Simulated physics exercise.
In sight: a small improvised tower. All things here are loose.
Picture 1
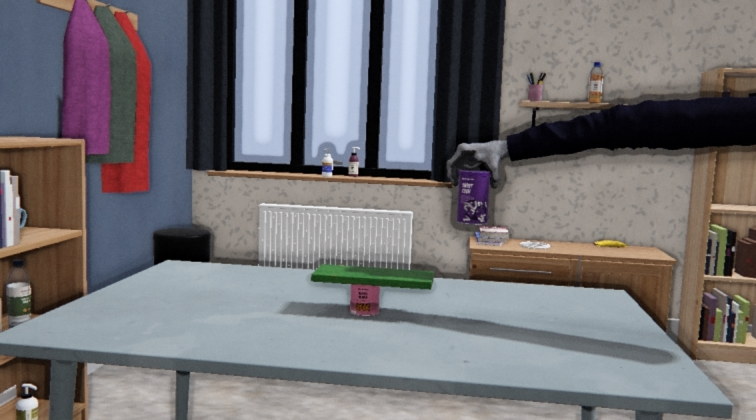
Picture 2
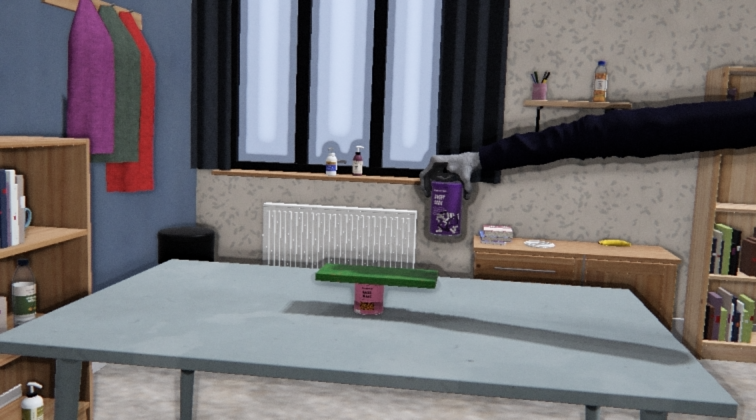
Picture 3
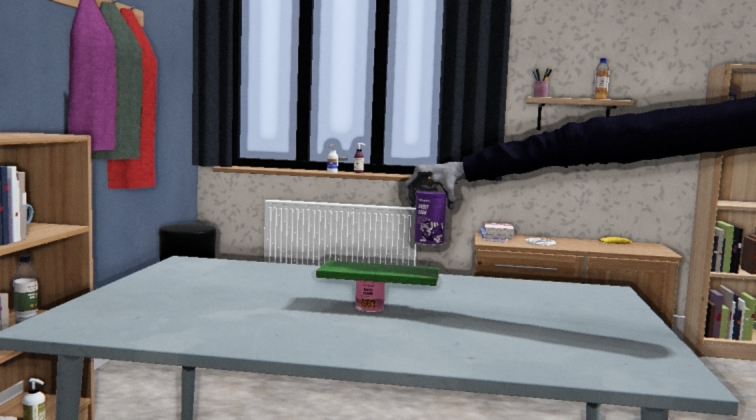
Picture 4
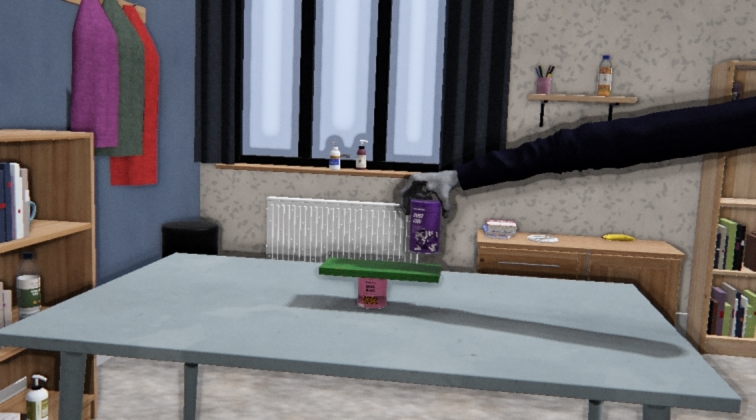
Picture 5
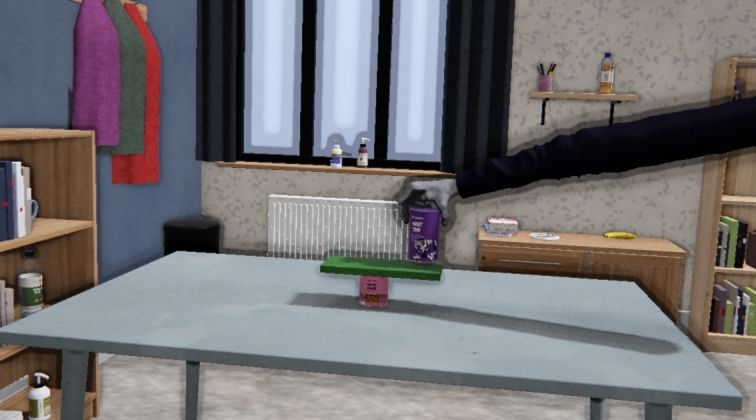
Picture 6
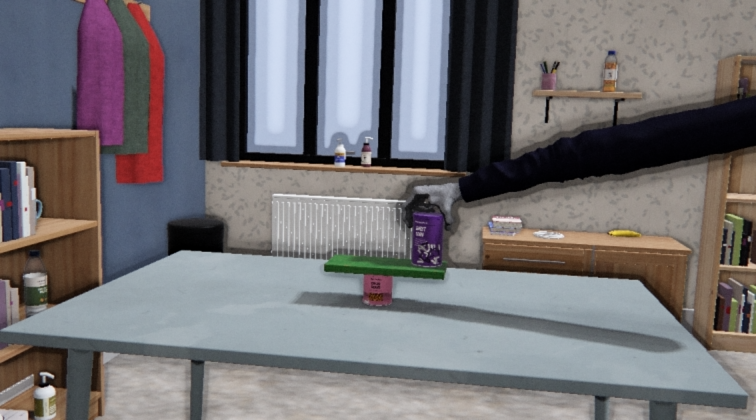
In the video, a gloved hand at the end of a dark sleeve lowers a purple container leftward and down onto the right side of a green board resting on a small pink container on a table.
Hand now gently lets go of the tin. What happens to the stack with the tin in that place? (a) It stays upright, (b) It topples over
b.
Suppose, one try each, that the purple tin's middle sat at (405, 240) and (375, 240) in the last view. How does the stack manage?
On the first try it falls down; on the second try it stays put.
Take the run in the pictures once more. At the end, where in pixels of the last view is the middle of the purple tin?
Roughly at pixel (482, 299).
Then, 0.30 s later than the last frame, purple tin now fallen; green board tilted by 41°.
Then, 0.50 s later than the last frame, green board tilted by 28°.
When it is over, fallen, purple tin; moved from the start, green board; pink tin as before. End places, in pixels of the last picture, purple tin near (482, 299). The stack loses its balance.
